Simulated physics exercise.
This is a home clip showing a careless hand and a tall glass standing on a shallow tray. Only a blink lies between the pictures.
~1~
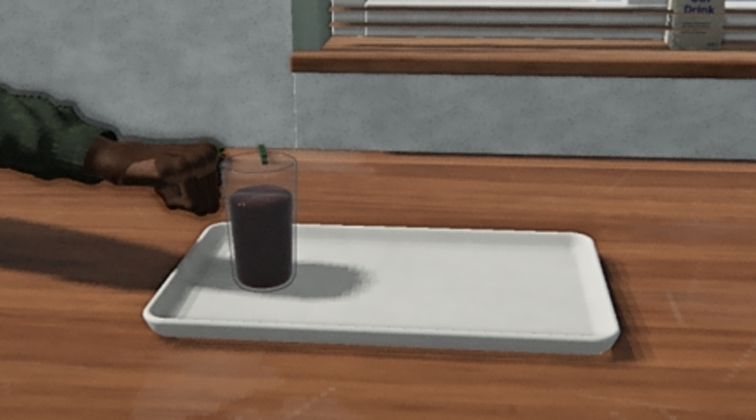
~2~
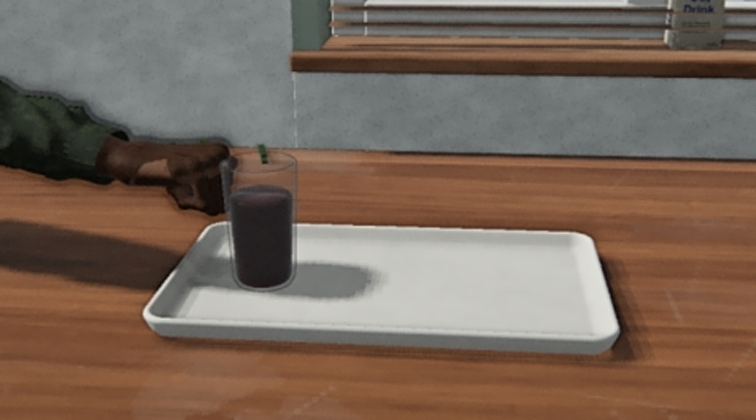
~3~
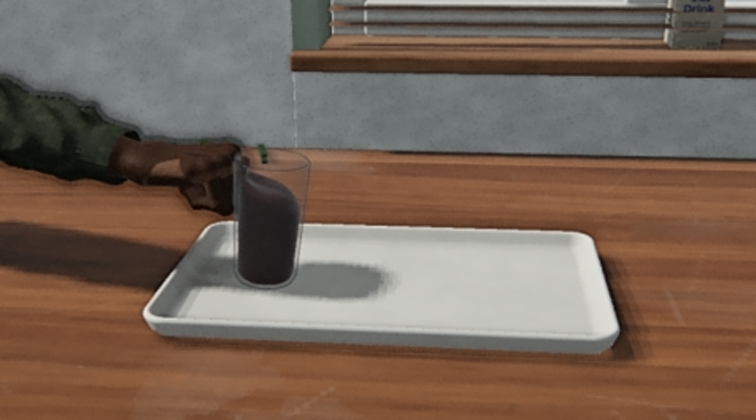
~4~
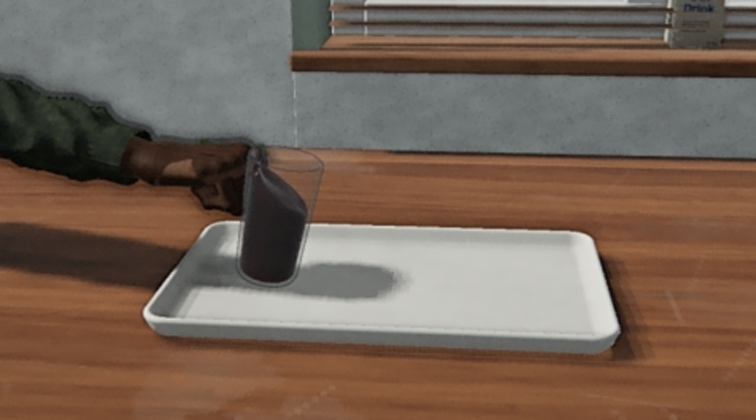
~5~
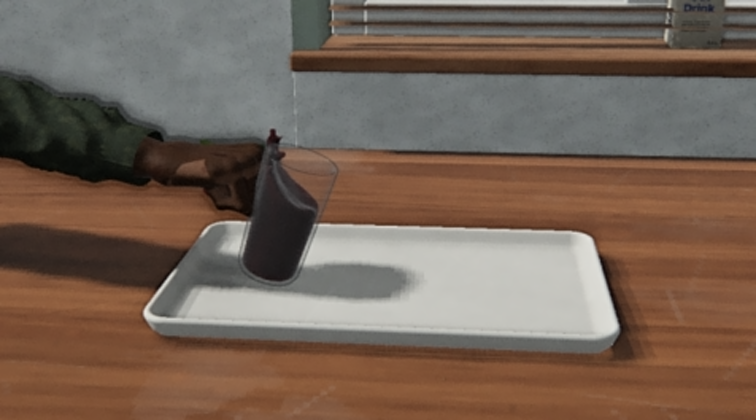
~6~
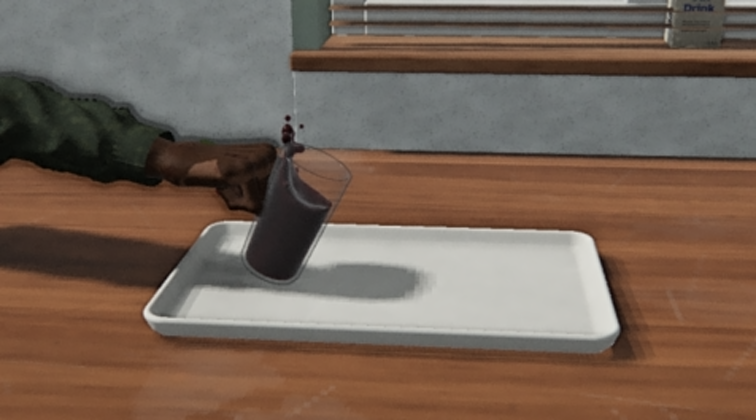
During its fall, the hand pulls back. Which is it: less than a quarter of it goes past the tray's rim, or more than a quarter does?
More than a quarter goes past the rim.
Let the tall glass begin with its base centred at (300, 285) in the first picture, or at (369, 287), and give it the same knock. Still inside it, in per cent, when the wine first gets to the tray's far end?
65 %, then 75 %.
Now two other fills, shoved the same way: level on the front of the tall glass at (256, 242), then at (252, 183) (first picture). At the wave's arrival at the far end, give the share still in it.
I'd put it at around 55 percent the first time and around 45 percent the second.
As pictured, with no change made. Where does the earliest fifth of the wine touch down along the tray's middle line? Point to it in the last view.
Roughly at (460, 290).
A moment on, the tall glass lies on its side and 97 per cent is in the glass, 0 on the tray and 3 above or beyond its rim.
Next, the tall glass lies on its side and 52 per cent is in the glass, 42 on the tray and 7 above or beyond its rim.
Then the tall glass lies on its side and 28 per cent is in the glass, 51 on the tray and 21 above or beyond its rim.
Later the tall glass lies on its side and 16 per cent is in the glass, 42 on the tray and 42 above or beyond its rim.
In the end 58 per cent is held by tray and glass, 42 is off the tray.
